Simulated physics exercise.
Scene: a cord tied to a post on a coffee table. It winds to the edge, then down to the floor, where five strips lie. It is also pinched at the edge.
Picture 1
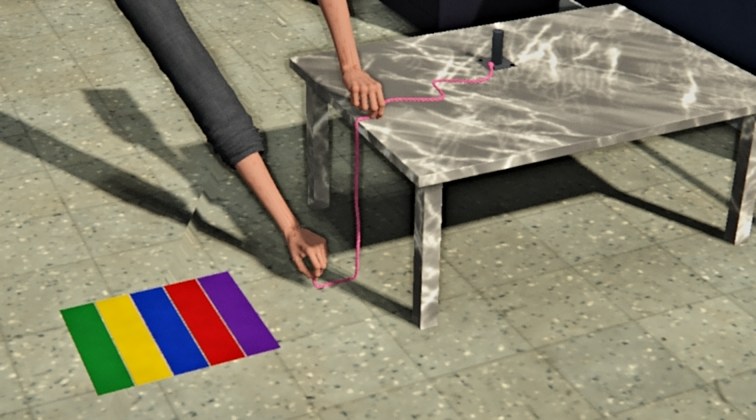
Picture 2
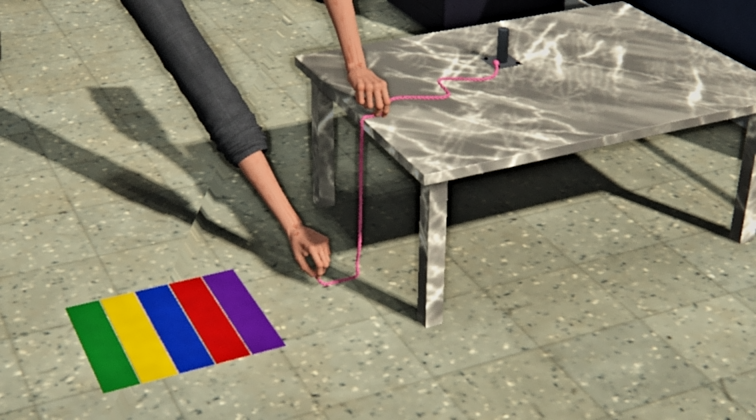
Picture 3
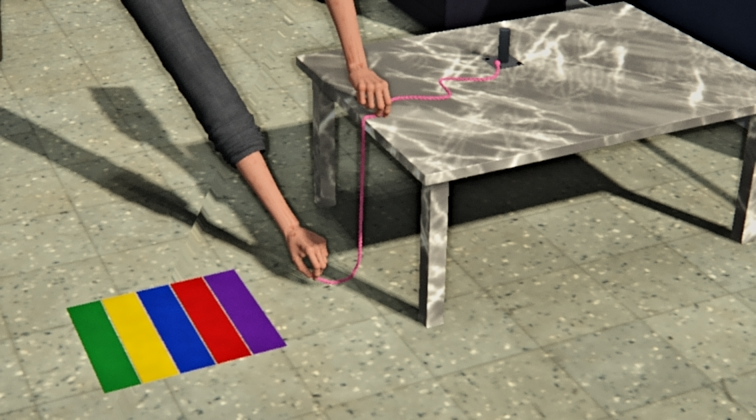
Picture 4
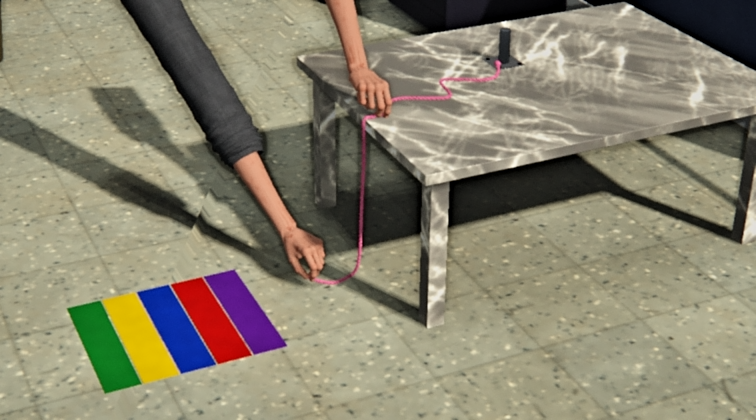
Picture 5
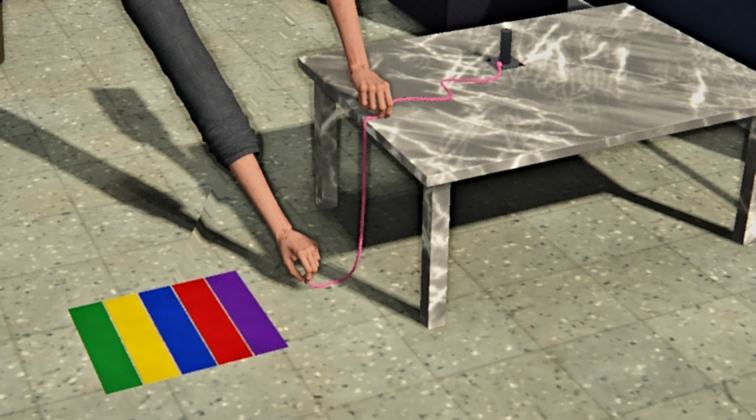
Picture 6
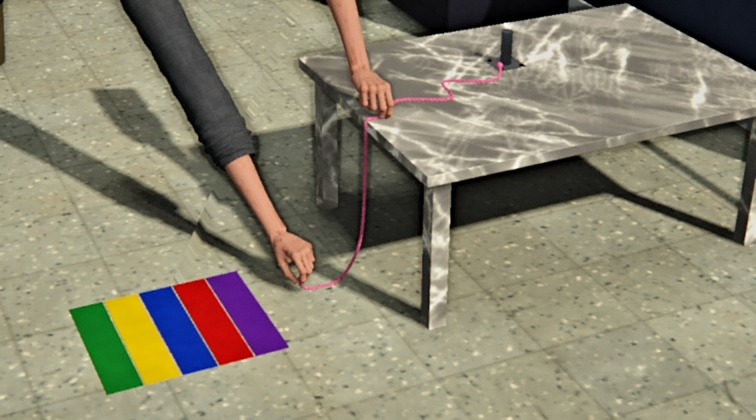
At a marble-patterned table, a hand slowly draws a pink cord's end slightly left.
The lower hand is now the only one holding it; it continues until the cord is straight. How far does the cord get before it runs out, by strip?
As far as the yellow strip.
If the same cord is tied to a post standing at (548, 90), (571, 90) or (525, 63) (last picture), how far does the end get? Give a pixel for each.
Estimated pixels per try: (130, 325); (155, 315); (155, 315).
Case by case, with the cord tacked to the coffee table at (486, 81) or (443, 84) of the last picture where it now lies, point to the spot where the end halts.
(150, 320) and (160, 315).
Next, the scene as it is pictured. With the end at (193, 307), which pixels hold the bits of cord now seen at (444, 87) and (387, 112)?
The two spots arrive at (417, 89) and (345, 145).
Soon after, end near (193, 307); over red.
After that, end near (153, 317); over yellow.
At the stop, end near (129, 322); over yellow. It gets as far as the yellow strip.
